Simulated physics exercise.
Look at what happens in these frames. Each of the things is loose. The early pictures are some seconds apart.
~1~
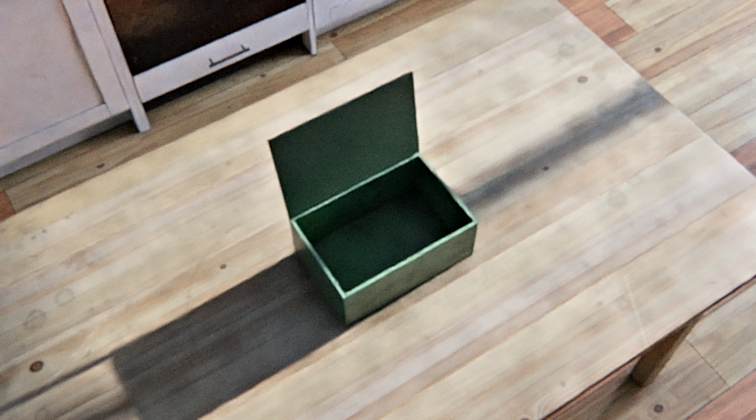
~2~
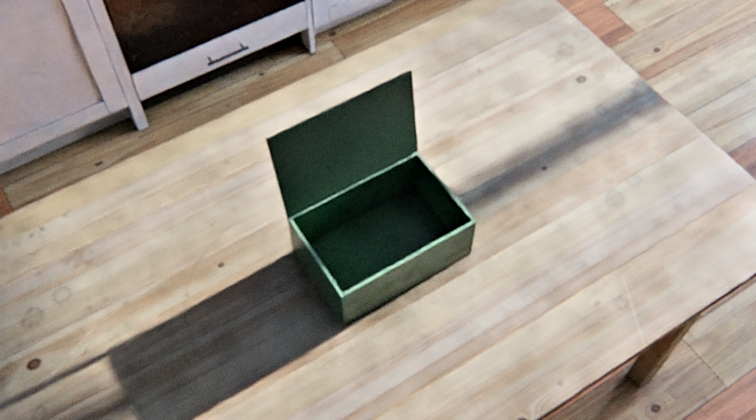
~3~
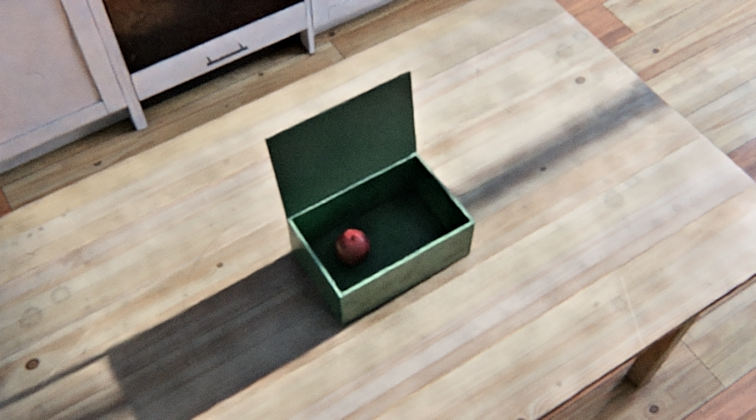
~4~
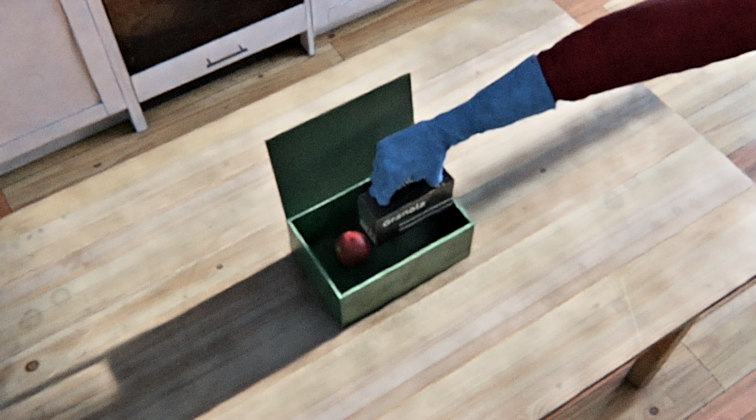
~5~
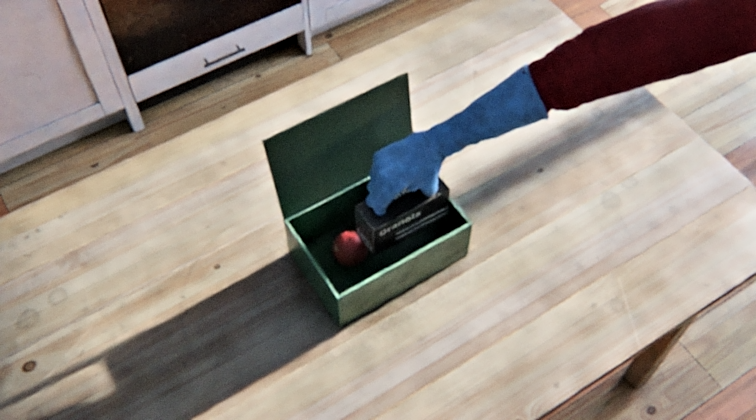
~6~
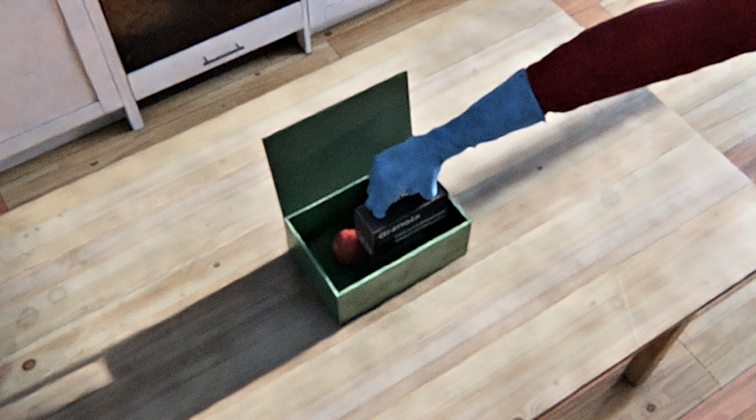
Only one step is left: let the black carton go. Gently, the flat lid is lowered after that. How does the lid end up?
The lid lands home.
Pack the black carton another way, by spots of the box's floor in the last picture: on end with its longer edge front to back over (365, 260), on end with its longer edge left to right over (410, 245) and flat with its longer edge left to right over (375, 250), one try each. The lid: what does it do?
The lid goes all the way down the first time, stays partly open the second time and stays partly open the third time.
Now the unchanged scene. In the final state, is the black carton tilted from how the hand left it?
Simply put, the black carton gets tilted.
Then, 1.00 s on from there, lid starting down; black carton on its side near (389, 254); red apple shifted about its own width.
Then, 1.80 s on from there, lid 43° above the rim; black carton on its side near (389, 254); red apple shifted about its own width.
In the end, lid shut; toppled in the box, black carton; moved from the start, red apple. At the end, from the last picture's camera, black carton near (389, 254).
